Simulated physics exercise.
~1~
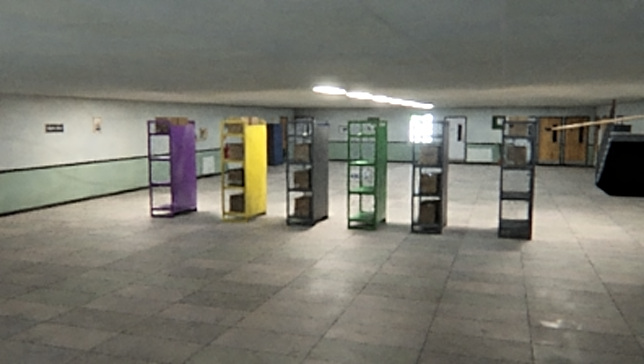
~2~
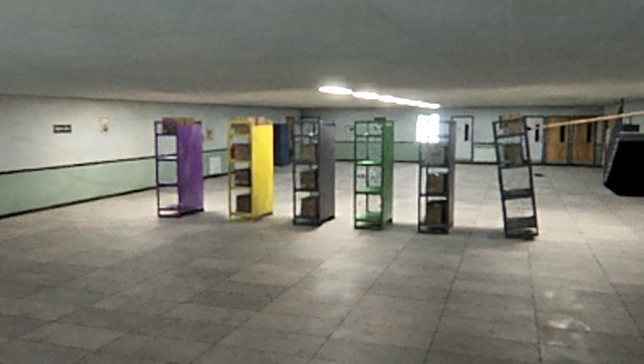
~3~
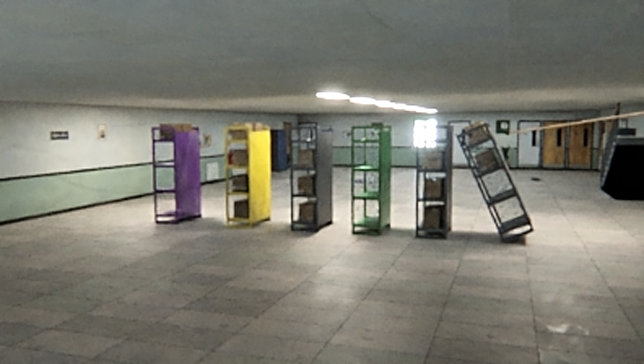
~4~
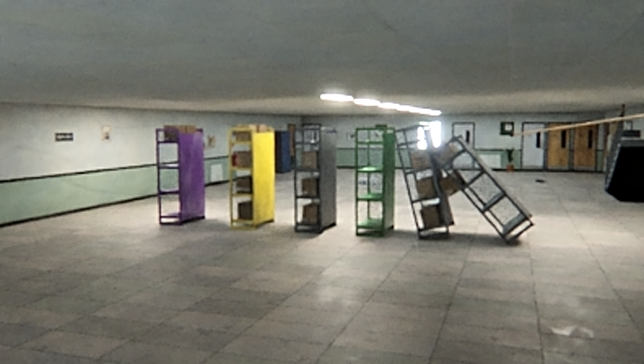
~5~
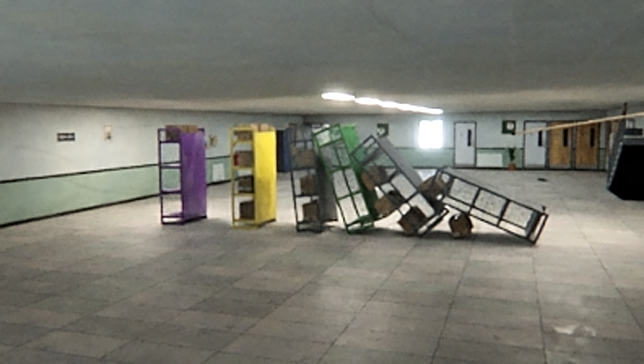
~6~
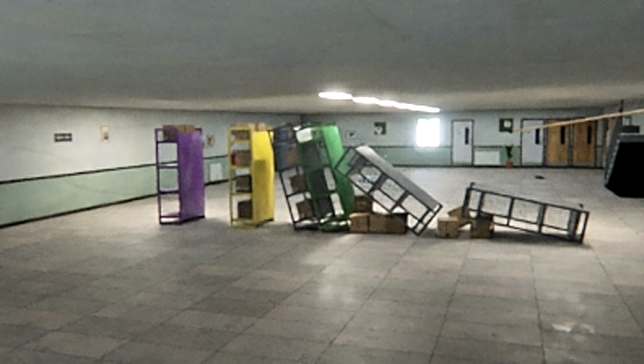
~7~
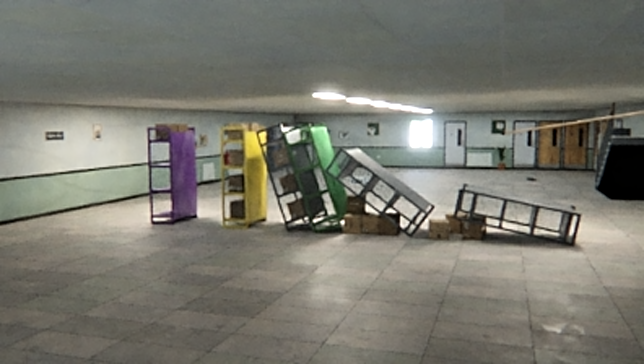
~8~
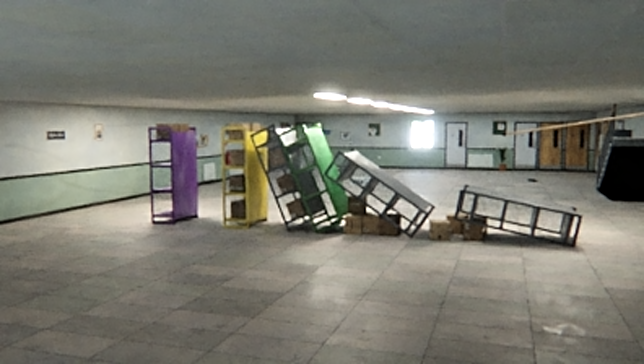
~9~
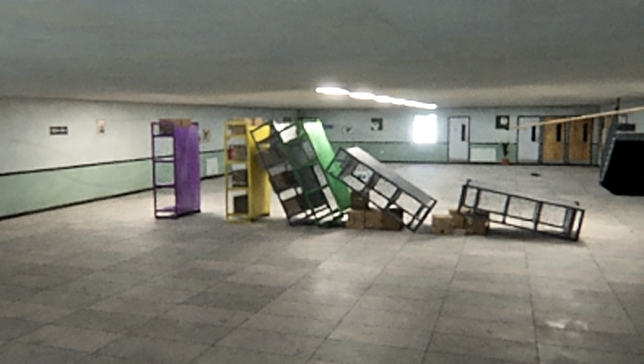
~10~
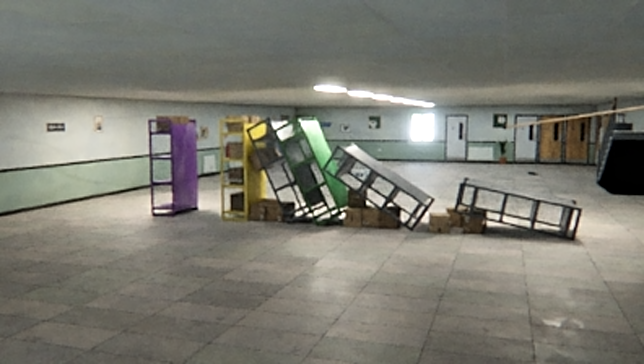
The rightmost of six upright shelving racks tips leftward in a wide, tiled hall with pale walls and ceiling lights, seen from the front by a slightly swaying camera. To its left stand a dark rack, a green one, another dark one, a yellow one and, at the far left, a purple one. The falling rack strikes its neighbour, which leans into the green rack and spills brown cartons. As the first rack slides down almost flat at the right, the green one tilts against the next dark rack. That rack slowly settles against the yellow one, which stays standing beside the untouched purple rack.
